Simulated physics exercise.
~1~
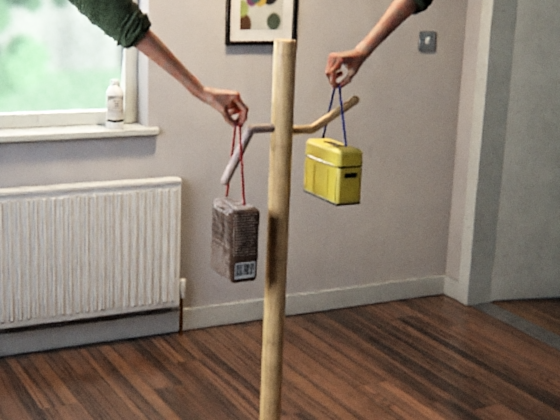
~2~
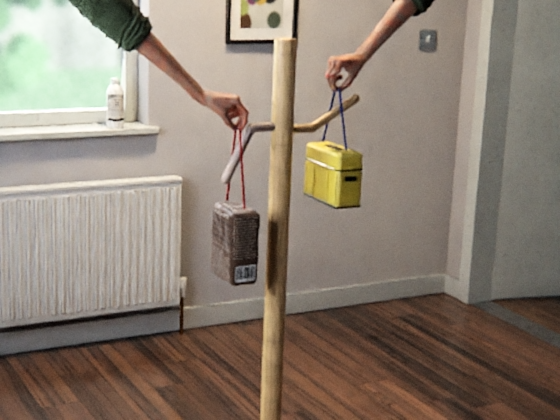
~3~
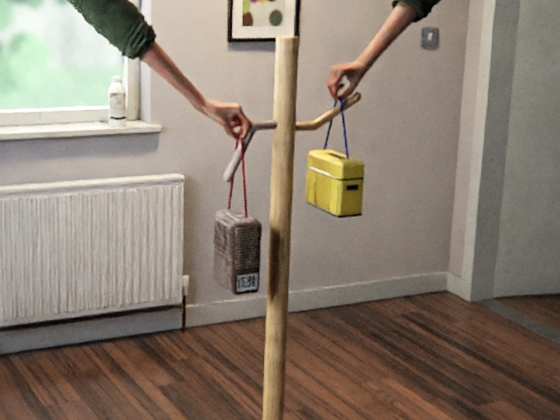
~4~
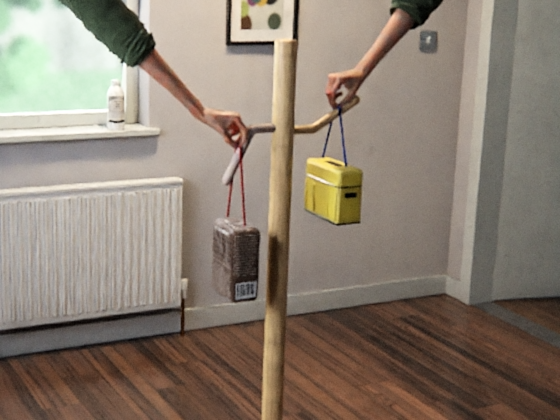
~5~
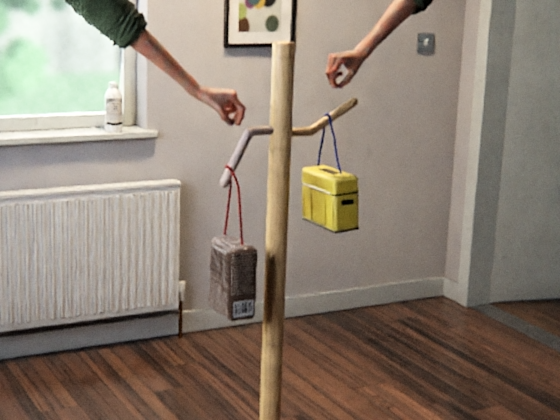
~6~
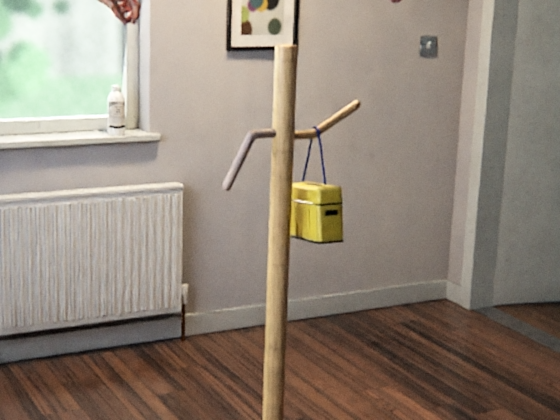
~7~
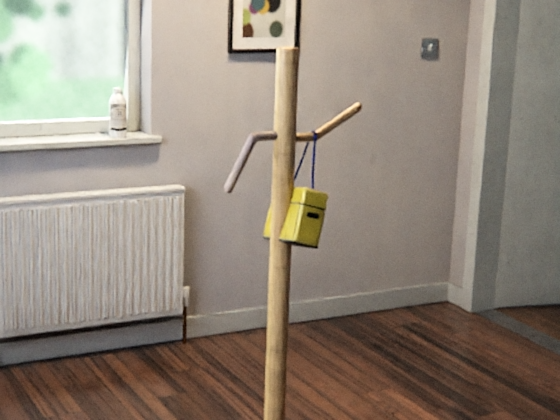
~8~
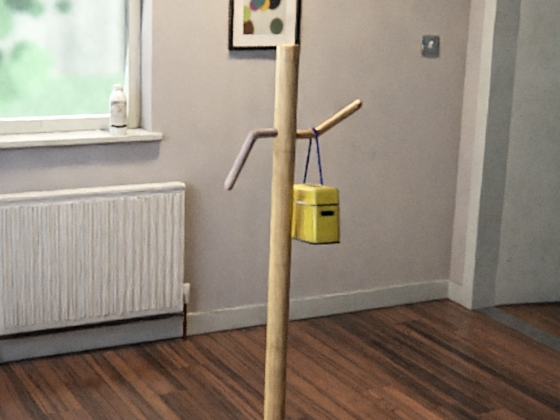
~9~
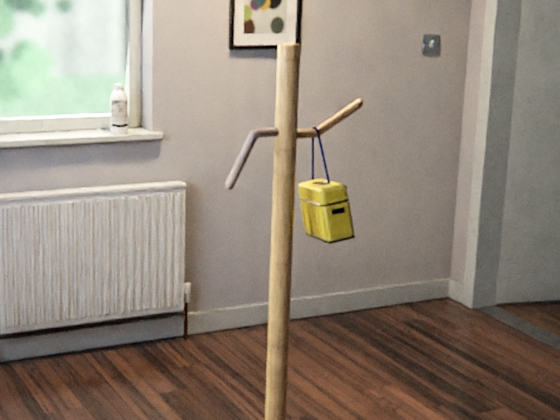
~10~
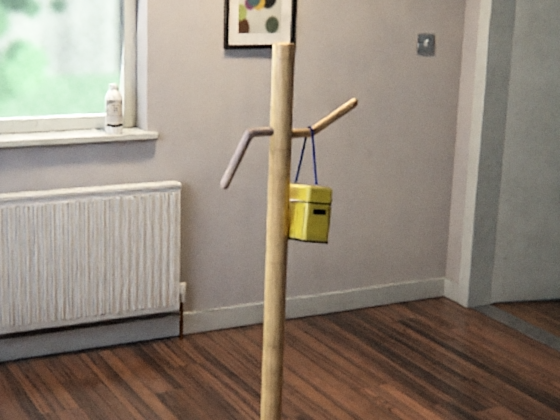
Two hands hanging a brown sack and a yellow case on wooden pegs, the sack slipping off left, the case swinging right.
